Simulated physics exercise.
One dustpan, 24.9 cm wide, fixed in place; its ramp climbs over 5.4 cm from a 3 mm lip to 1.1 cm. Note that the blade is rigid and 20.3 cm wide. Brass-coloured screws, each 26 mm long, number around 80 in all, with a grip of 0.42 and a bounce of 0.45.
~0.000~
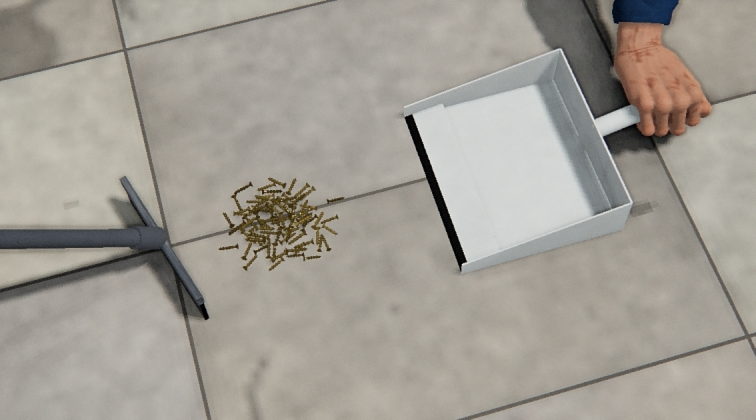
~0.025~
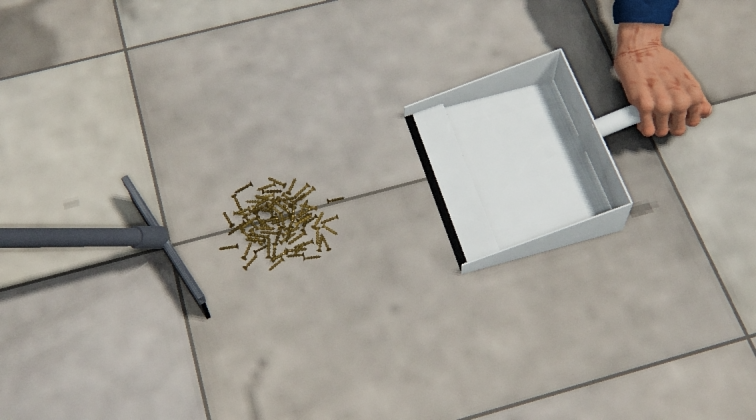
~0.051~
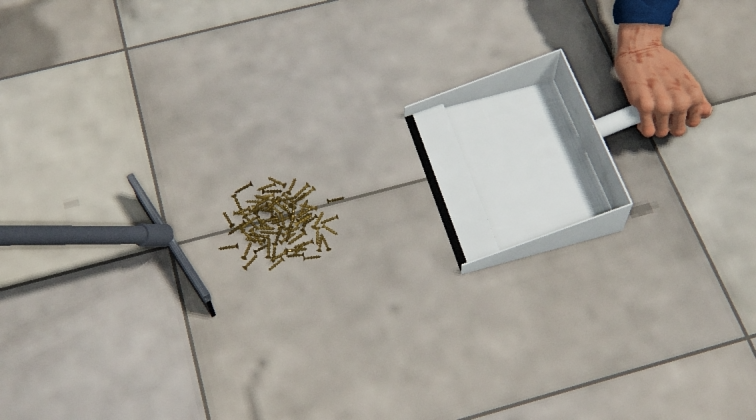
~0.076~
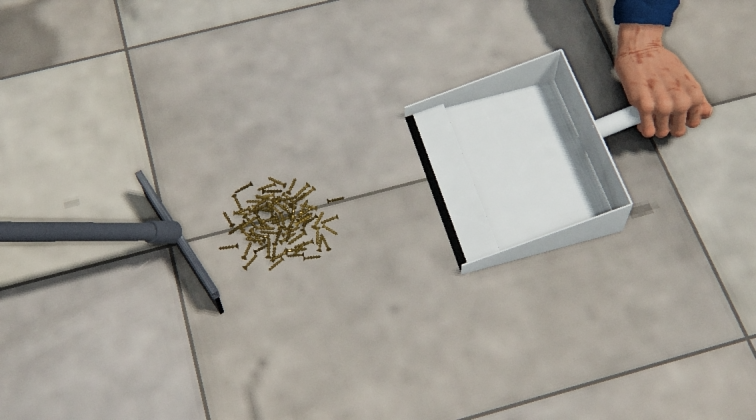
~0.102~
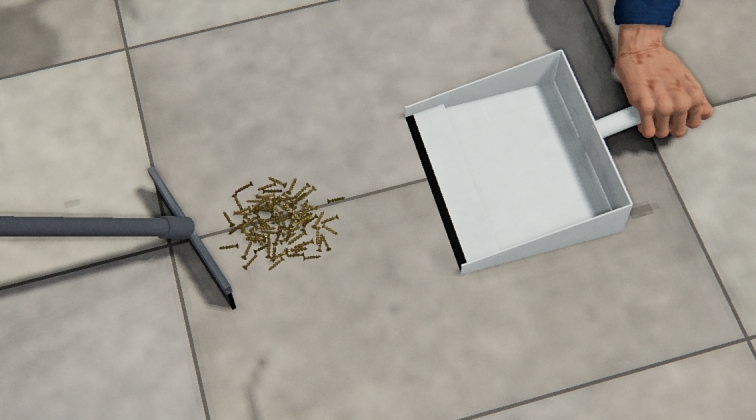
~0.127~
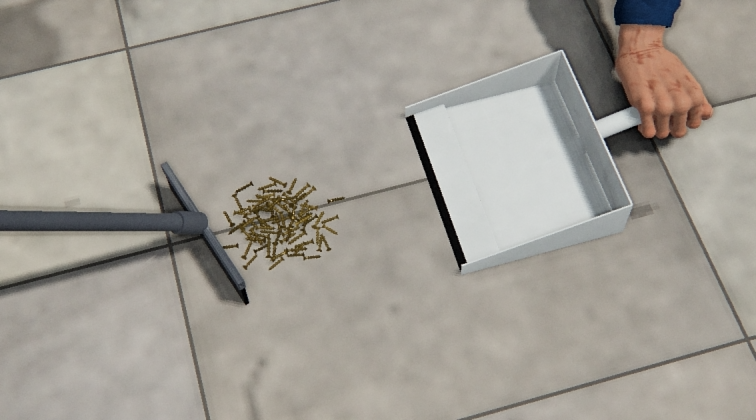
A dark blade on a pole slides right toward a pile of brass-coloured screws.
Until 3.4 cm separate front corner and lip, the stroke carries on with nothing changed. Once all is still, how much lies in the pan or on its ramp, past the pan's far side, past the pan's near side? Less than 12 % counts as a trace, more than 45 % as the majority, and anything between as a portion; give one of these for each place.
Pan - a trace, far side - a trace, near side - a trace.
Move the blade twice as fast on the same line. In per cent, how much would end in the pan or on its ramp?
Some 45 %.
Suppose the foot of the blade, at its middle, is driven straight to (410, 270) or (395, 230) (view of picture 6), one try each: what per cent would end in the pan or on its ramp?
First try around 0 %, second try around 0 %.
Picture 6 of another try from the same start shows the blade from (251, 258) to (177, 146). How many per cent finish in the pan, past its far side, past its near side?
The pan gets 15, the far side 35 and the near side 0.
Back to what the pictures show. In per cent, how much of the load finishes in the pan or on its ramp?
About 5 per cent.
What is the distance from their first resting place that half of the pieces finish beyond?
Around 18 centimetres.
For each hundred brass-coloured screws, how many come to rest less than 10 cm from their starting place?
It comes to near 0 percent.
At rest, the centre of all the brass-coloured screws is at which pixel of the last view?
My guess is close to (409, 173).
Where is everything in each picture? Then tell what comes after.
Blade from (199, 300) to (126, 184), moved 0.0 cm, 0 of the pieces shifted so far; middle of the pieces at (281, 221); pan at (524, 168), in the first frame.
Blade from (201, 299) to (127, 183), moved 0.2 cm, 0 of the pieces shifted so far; middle of the pieces at (281, 220), in the second frame.
Blade from (206, 297) to (133, 181), moved 0.9 cm, 0 of the pieces shifted so far; middle of the pieces at (281, 220), in the third frame.
Blade from (215, 294) to (141, 178), moved 2.0 cm, 0 of the pieces shifted so far; middle of the pieces at (281, 220), in the fourth frame.
Blade from (227, 289) to (153, 174), moved 3.6 cm, 0 of the pieces shifted so far; middle of the pieces at (281, 220), in the fifth frame.
Blade from (241, 284) to (166, 170), moved 5.3 cm, 0 of the pieces shifted so far; middle of the pieces at (281, 220); pan at (525, 169). Its pace works out near 0.69 m/s, heading 5 degrees away from the viewer's side, in the sixth frame.
After 0.30 s, middle of the blade 18 cm from the lip; 0 % over the lip, far side 0 %, near side 0 %.
After 0.42 s, middle of the blade 10 cm from the lip; 0 % over the lip, far side 5 %, near side 0 %.
Then, at 0.67 s, middle of the blade 6 cm from the lip; 5 % over the lip, far side 5 %, near side 0 %.
At rest (1.6 s), pan 5 %, far side 5 %, near side 0 %, in front of the lip or behind the blade 90 %.
